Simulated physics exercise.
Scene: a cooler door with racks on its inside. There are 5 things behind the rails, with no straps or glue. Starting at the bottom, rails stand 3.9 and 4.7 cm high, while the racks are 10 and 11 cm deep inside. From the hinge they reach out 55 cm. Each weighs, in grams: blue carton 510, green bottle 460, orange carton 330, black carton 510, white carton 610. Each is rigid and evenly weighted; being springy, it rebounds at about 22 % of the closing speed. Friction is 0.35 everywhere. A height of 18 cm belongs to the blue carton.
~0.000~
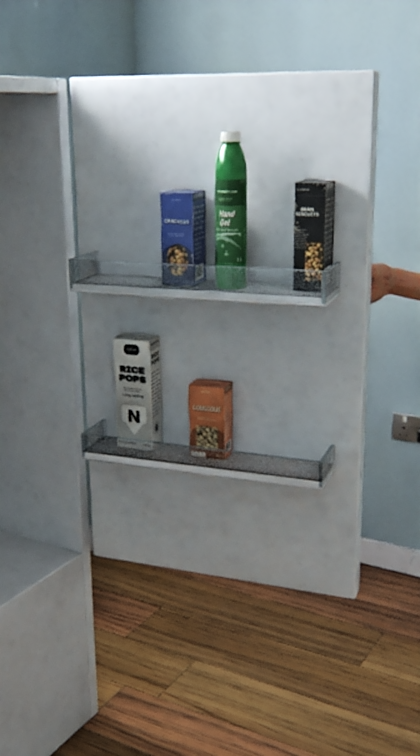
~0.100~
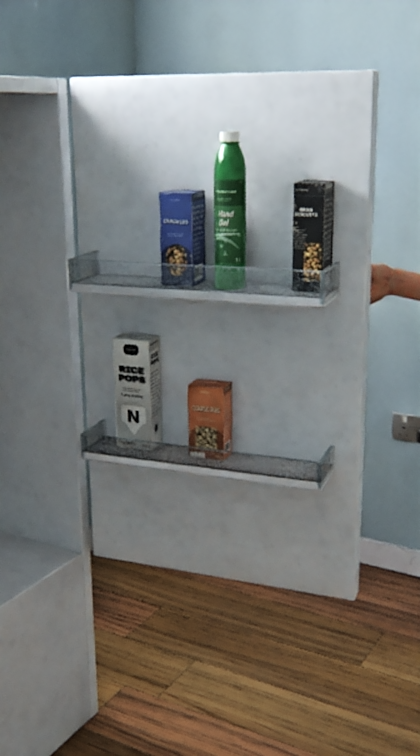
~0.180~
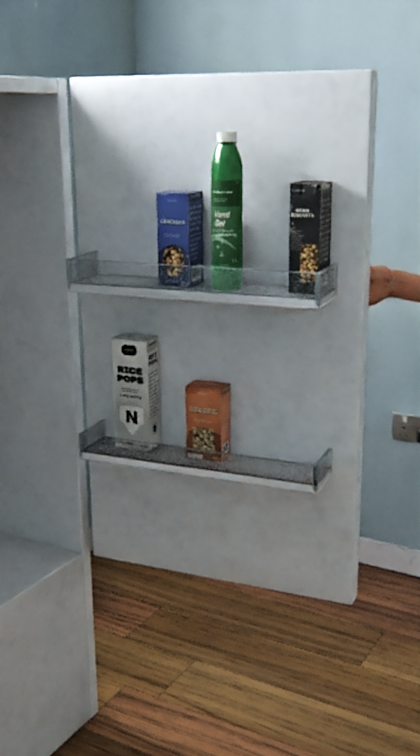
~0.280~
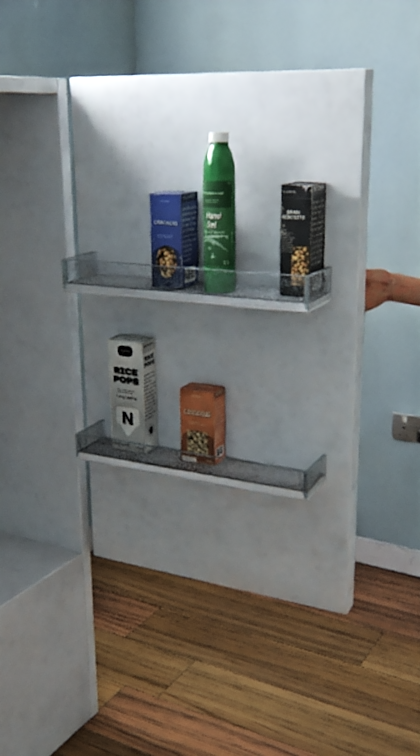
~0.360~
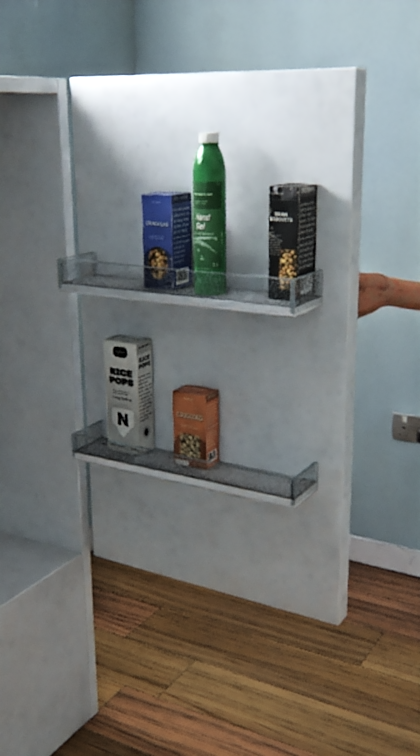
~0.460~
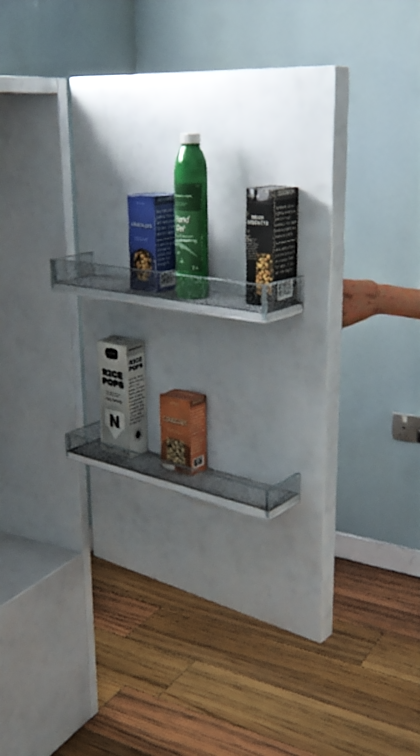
In a room with a wooden floor, a hand swinging a cooler door on its hinge, cartons and green bottle riding its racks.
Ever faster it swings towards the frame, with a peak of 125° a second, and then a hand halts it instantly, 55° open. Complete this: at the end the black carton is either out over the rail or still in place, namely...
Out over the rail.
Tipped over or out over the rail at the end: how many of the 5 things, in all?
That gives 2.
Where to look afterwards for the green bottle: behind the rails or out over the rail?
Green bottle: Goes out of bounds.
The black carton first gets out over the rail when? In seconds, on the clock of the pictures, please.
At about 1.0 s.
Around 0.86 s, door at 55°; green bottle now out over the rail; black carton at 41° to upright near (110, 258); orange carton shifted 4 cm.
Around 1.26 s, door at 55°; black carton now out over the rail; orange carton at 9° to upright; blue carton shifted 2 cm.
Around 1.56 s, door at 55°; orange carton shifted 3 cm; blue carton shifted 2 cm.
Finally (2.8 s), out over the rail, green bottle and black carton; the other 3 still in place (within 5 cm).
